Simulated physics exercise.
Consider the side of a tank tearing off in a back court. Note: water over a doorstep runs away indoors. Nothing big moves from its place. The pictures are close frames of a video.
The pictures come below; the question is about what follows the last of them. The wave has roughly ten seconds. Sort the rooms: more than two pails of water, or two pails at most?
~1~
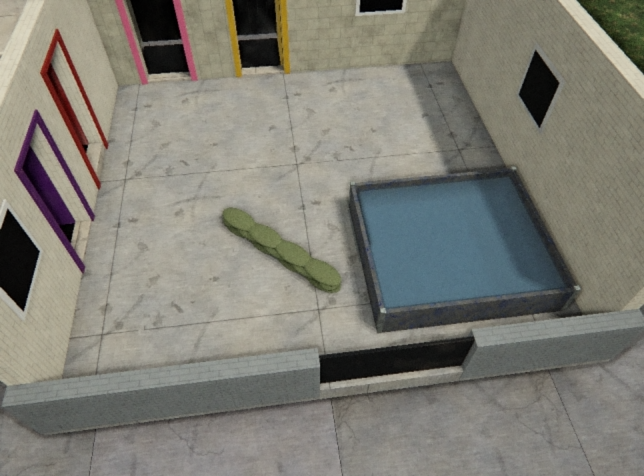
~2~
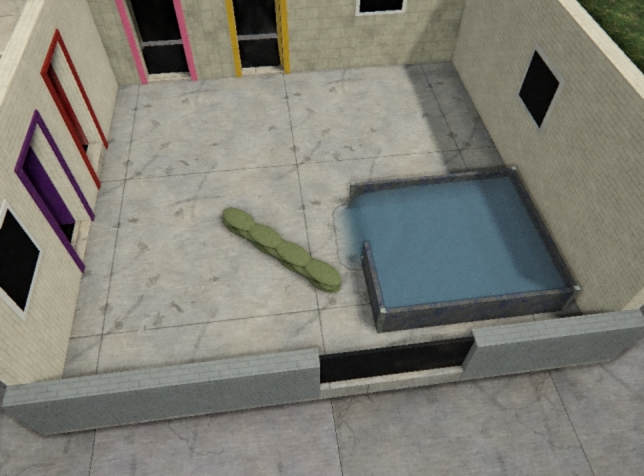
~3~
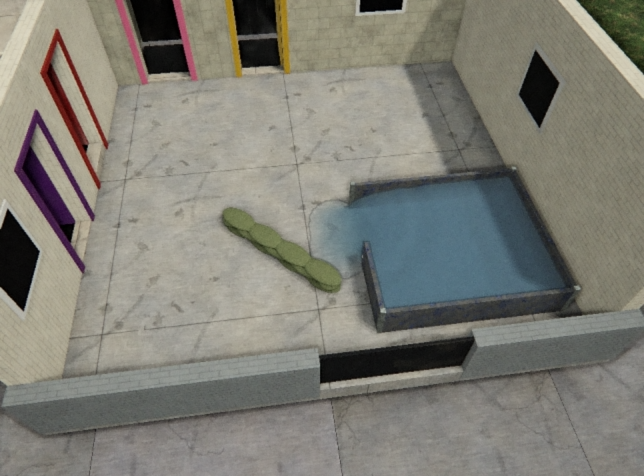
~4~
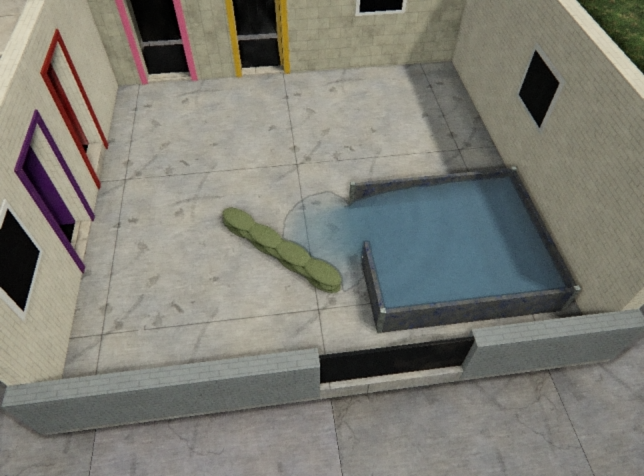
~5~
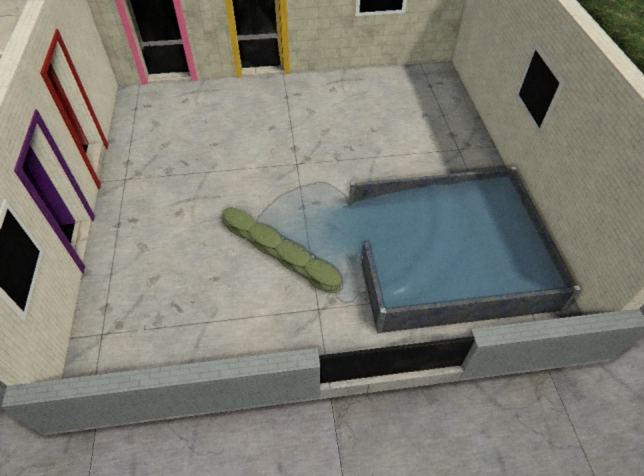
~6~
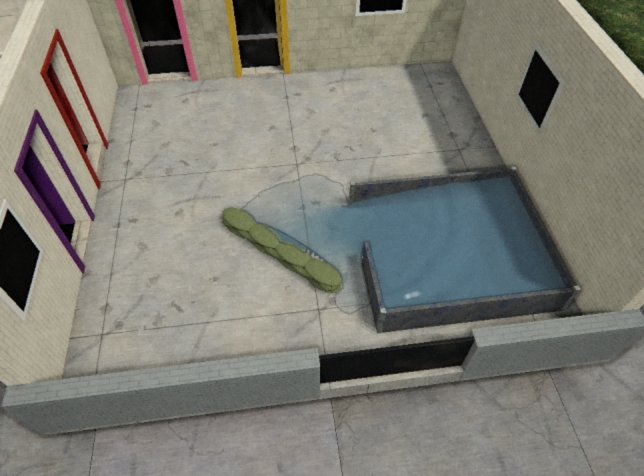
Yellow door - more than two pails; purple door - two pails at most; pink door - more than two pails; red door - two pails at most.
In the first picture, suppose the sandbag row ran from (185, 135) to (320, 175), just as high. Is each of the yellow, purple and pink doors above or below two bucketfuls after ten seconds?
The yellow door stays within the limit, the purple door tops the limit, and the pink door tops the limit.
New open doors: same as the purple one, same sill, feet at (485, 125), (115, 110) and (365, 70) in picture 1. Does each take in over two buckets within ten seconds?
Well, the first remains within bounds, the next breaks the limit, and the last remains within bounds.
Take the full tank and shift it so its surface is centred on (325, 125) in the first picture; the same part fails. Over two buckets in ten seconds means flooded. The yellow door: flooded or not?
Briefly, yellow remains below.
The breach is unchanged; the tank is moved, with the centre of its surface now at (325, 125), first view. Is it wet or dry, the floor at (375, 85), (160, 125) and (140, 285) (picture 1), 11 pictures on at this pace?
Going through them in that order: Still bare, waterlogged and still bare.
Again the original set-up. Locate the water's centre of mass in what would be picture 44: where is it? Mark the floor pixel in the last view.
Centre of mass: Roughly (309, 198).
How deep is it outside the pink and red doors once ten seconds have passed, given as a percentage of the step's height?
The first sits near 190 in a hundred and the second near 40 in a hundred.
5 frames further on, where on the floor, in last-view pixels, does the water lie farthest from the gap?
Look around (174, 189).
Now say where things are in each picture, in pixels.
The first picture shows the open tank at (454, 236) is whole and still.
In the second picture, the front is at (352, 265), out from the gap at (360, 228).
In the third picture, the front is at (320, 262), out from the gap at (359, 229).
In the fourth picture, the front is at (290, 220), out from the gap at (359, 229).
In the fifth picture, the front is at (258, 229), out from the gap at (359, 230).
In the sixth picture, water pours out at (359, 229) and has run to (242, 216).
A moment on, water covers 10 % of the floor; the yellow door not reached, the purple door not reached, the pink door not reached, the red door not reached.
Next, water covers 25 % of the floor; the yellow door not reached, the purple door not reached, the pink door not reached, the red door wet at the sill, nothing in.
Then, water covers 40 % of the floor; the yellow door wet at the sill, nothing in, the purple door wet at the sill, nothing in, the pink door under two buckets in, the red door wet at the sill, nothing in.
Later, water covers 55 % of the floor; the yellow door over two buckets in, the purple door wet at the sill, nothing in, the pink door far over two buckets in, the red door wet at the sill, nothing in.
In the end, water covers 80 % of the floor; the yellow door far over two buckets in, the purple door wet at the sill, nothing in, the pink door far over two buckets in, the red door wet at the sill, nothing in.
